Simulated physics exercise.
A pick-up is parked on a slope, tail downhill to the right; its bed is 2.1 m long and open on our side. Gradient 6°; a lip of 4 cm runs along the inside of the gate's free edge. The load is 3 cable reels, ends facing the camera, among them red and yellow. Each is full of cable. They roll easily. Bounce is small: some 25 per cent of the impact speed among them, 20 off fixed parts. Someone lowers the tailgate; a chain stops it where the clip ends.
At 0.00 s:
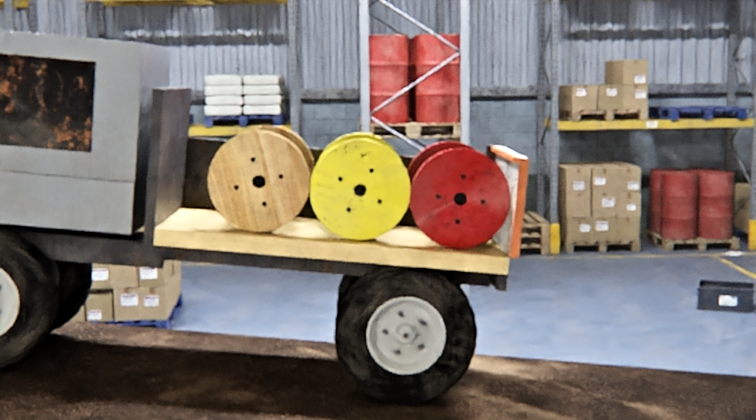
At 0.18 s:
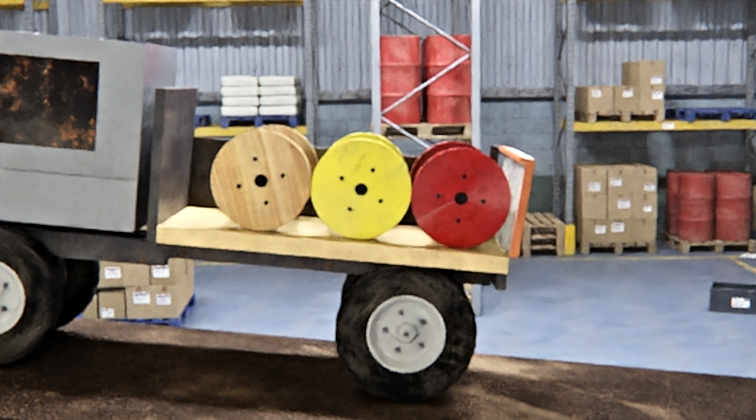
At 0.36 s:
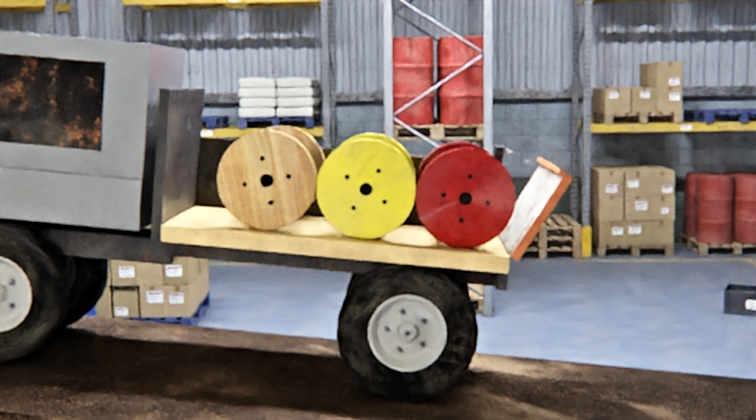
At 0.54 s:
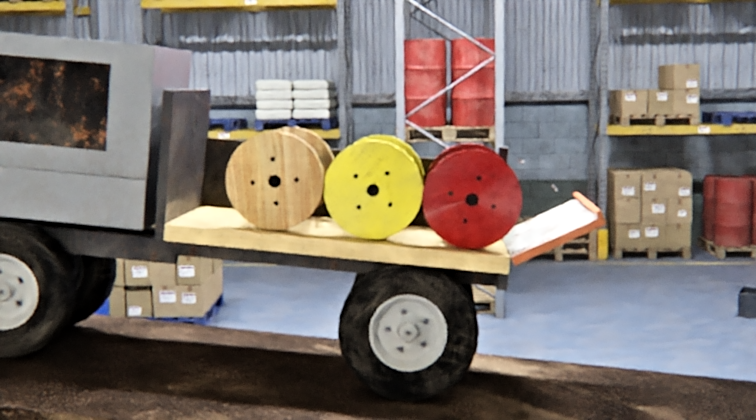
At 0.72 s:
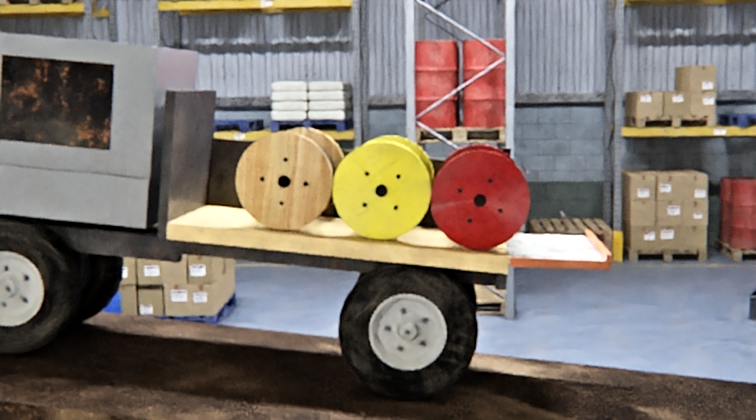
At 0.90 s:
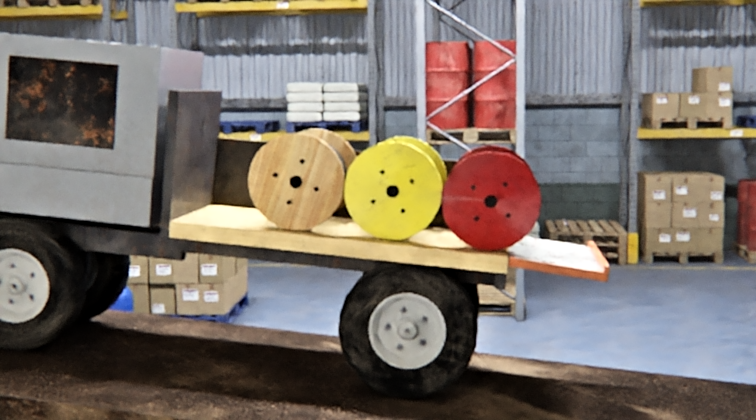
To begin with, three upright reels, plain wood, yellow and red, sit in a row on an open truck bed sloping down to the right, with the tailgate raised. The gate swings down to the right until it tilts slightly below level, while the reels roll a little way right.
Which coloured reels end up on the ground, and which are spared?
Red rolls out, yellow gets away.
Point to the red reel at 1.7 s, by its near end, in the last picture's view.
Around (580, 214).
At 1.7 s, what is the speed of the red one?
About 1.0 m/s.
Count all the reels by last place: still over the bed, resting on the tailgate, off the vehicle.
0, 0 and 3.
By 1.7 s, red is on the gate, 40 cm past the hinge, rolling right; yellow is on the bed, 25 cm short of the hinge, rolling right; 0 out so far.
By 2.7 s, red is out on the ground; yellow is dropping off the gate; 2 out so far.
Finally (10.9 s), red is off the vehicle; yellow is off the vehicle; 3 out so far.
